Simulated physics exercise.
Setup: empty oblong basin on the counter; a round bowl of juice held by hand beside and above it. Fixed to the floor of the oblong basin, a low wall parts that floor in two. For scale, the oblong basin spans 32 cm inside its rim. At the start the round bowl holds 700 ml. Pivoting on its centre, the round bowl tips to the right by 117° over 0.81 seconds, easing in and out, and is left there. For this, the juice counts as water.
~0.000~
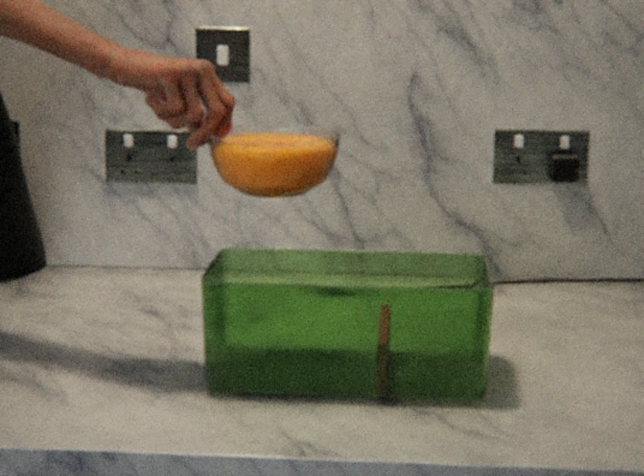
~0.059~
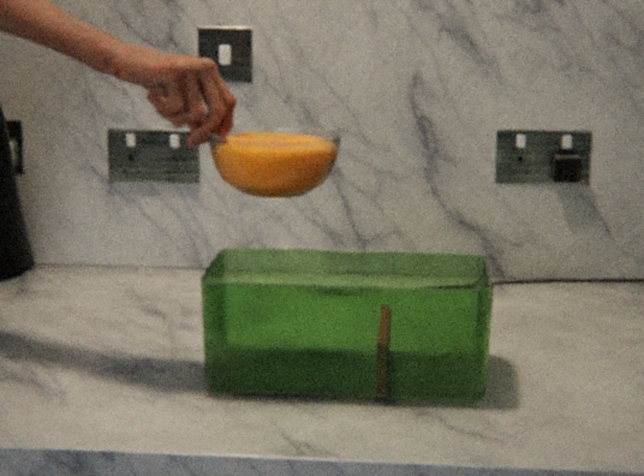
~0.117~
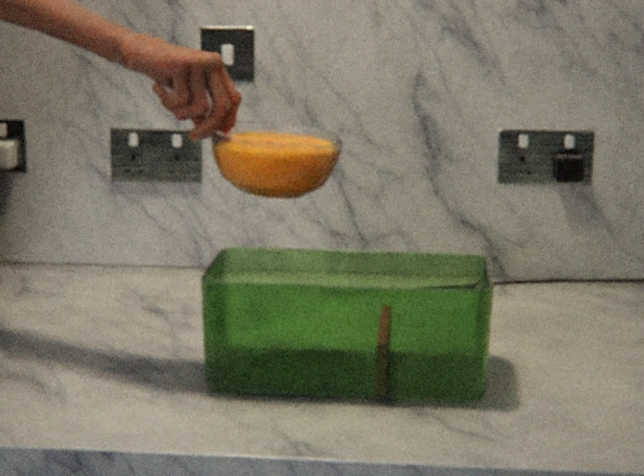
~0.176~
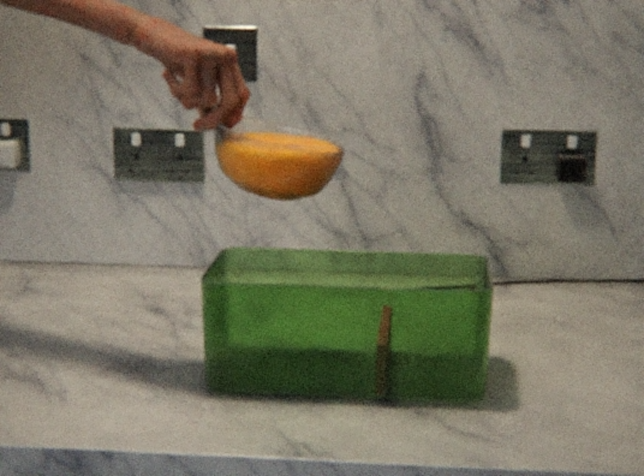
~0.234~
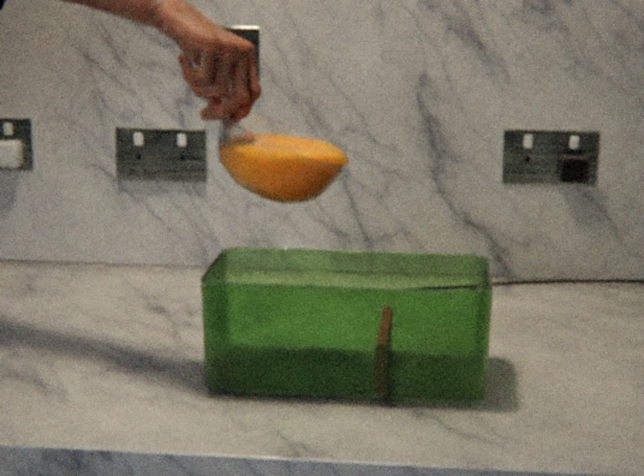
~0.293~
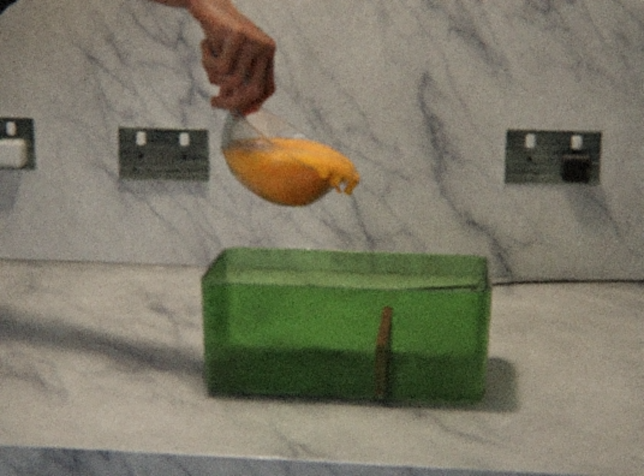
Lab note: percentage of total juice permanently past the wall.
Approx. 45 %.
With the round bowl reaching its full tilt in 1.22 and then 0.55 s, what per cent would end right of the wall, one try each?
Respectively about 60 and 30 percent.
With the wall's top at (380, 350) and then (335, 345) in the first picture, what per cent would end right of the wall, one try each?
Respectively close to 55 and 80 %.
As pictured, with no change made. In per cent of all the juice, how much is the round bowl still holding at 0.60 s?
Near 9 in a hundred.
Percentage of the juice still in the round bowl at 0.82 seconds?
Around 0 in a hundred.
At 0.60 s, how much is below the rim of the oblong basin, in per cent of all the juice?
Roughly 68 percent.
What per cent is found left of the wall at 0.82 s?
Roughly 54 percent.
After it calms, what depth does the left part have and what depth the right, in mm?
Left 12 mm, right 18 mm.
By 0.60 s the tilt is 98° and 9 per cent is still to pour, 26 is left of the wall and 42 right of it.
By 0.82 s the tilt is 117° and 0 per cent is still to pour, 54 is left of the wall and 45 right of it.
By 1.06 s the tilt is 117° and 0 per cent is still to pour, 54 is left of the wall and 45 right of it.
By 1.31 s the tilt is 117° and 0 per cent is still to pour, 54 is left of the wall and 45 right of it.
At rest 54 per cent lies left of the wall, 45 right of it and 1 outside.
